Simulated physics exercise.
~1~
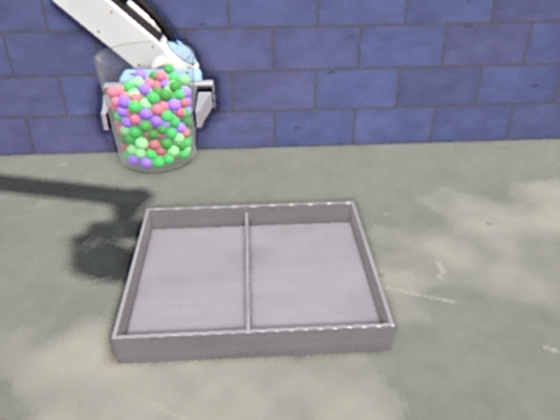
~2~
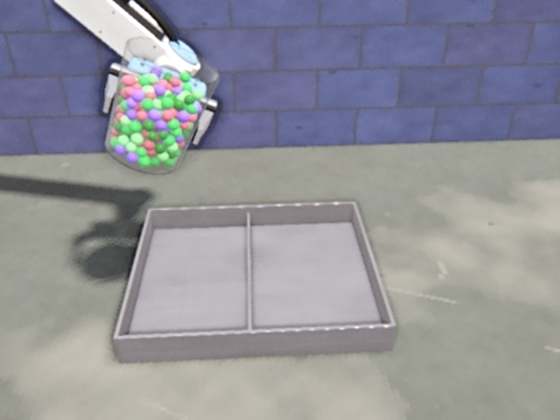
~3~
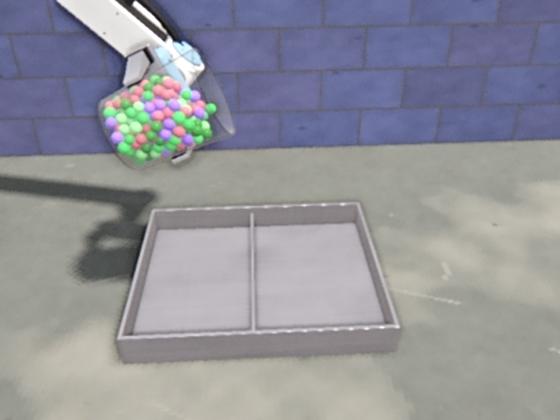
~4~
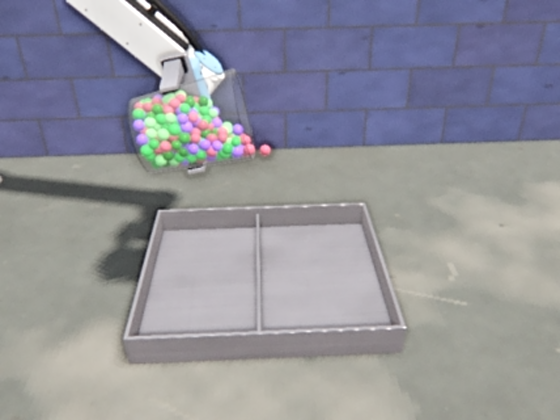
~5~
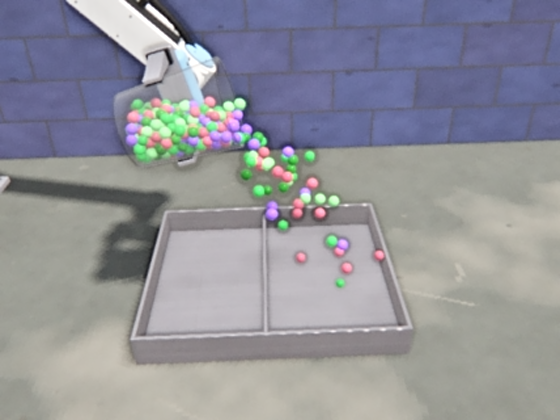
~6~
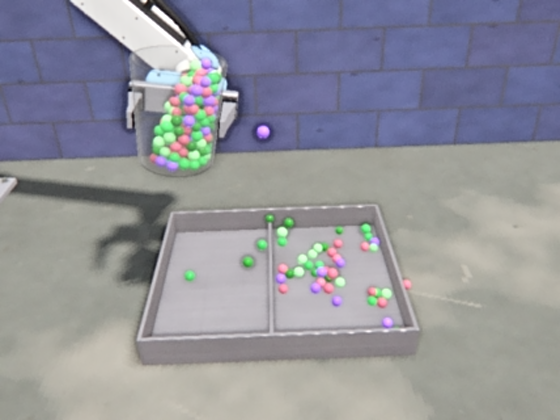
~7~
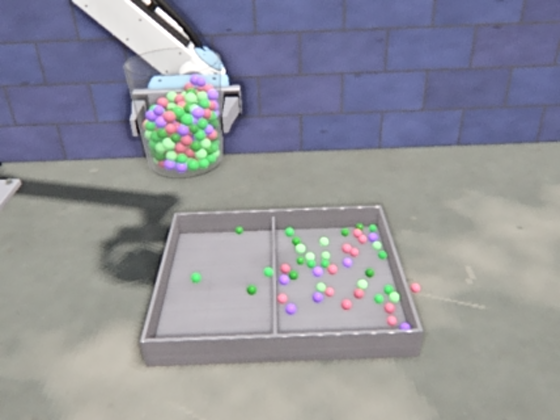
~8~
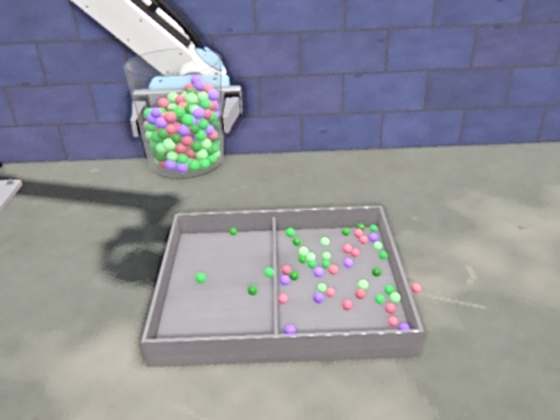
A clear beaker full of red, green and purple balls hangs from a white robot arm at the upper left, seen from slightly above before a blue brick wall. Below it, on a grey-green floor, sits an empty grey tray split by a cross wall. The arm tips the beaker rightward until it lies on its side, and a stream of balls spills down. It then swings the beaker upright, still mostly full. The balls settle, scattered through the right part, with a few in the left and one outside the tray's right edge.
